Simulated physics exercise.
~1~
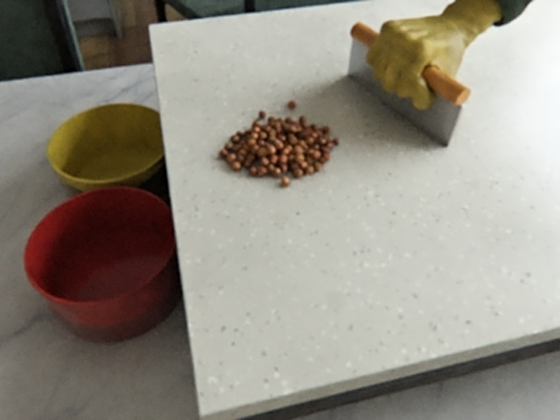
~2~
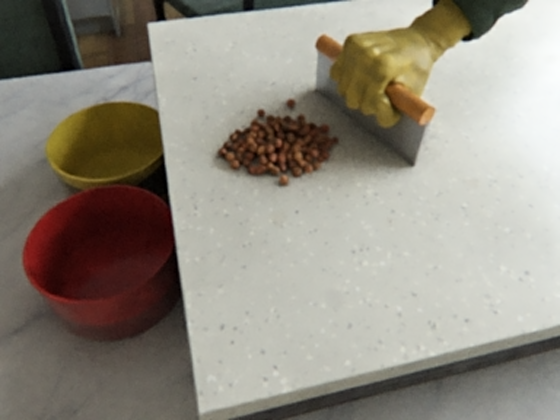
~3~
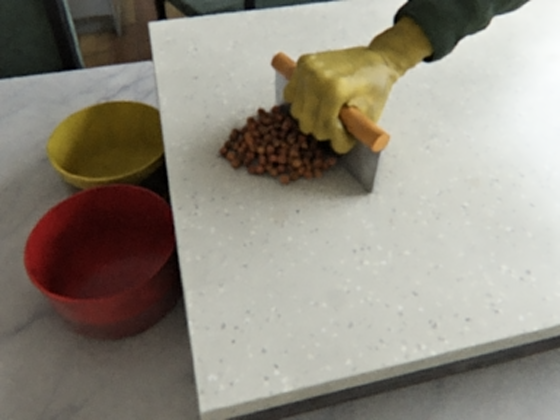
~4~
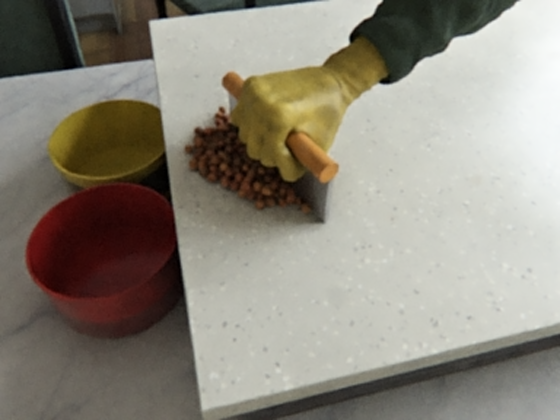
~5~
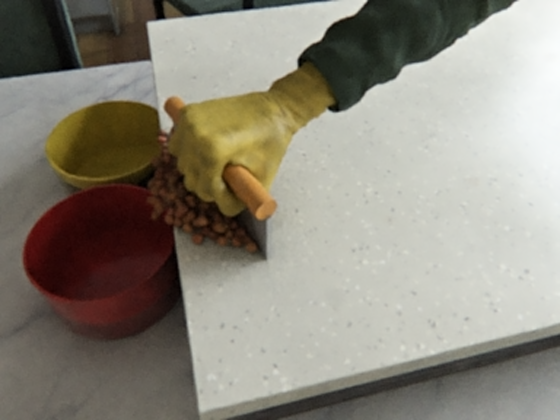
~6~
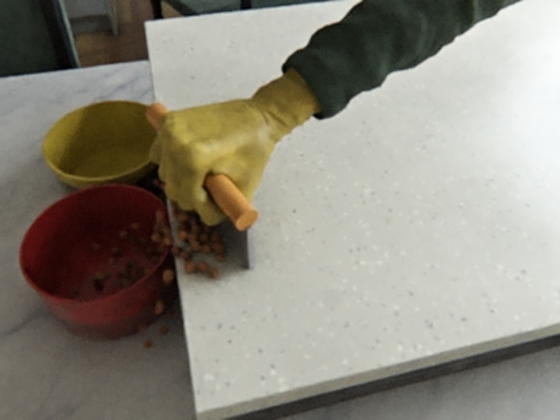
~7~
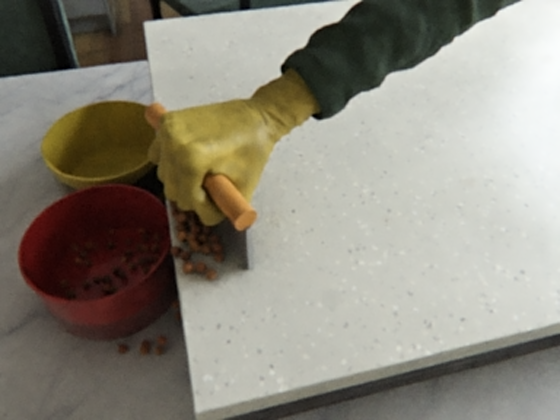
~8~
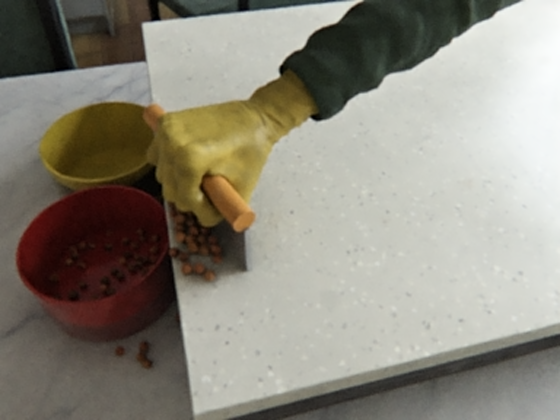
A hand in a yellow glove, its arm in a dark green sleeve, grips a scraper with an orange wooden handle over a pale speckled board, seen from above at a slant. A loose pile of brown hazelnuts lies toward the board's left side, and a red pot and a smaller-looking yellow pot stand beyond its left edge on a marble surface. The scraper slides left and toward the viewer, gathers the nuts and pushes them to the edge. Many tumble into the red pot, then the hand stops. A few nuts lie beside the red pot, the yellow pot stays empty, and a cluster remains on the board against the blade.
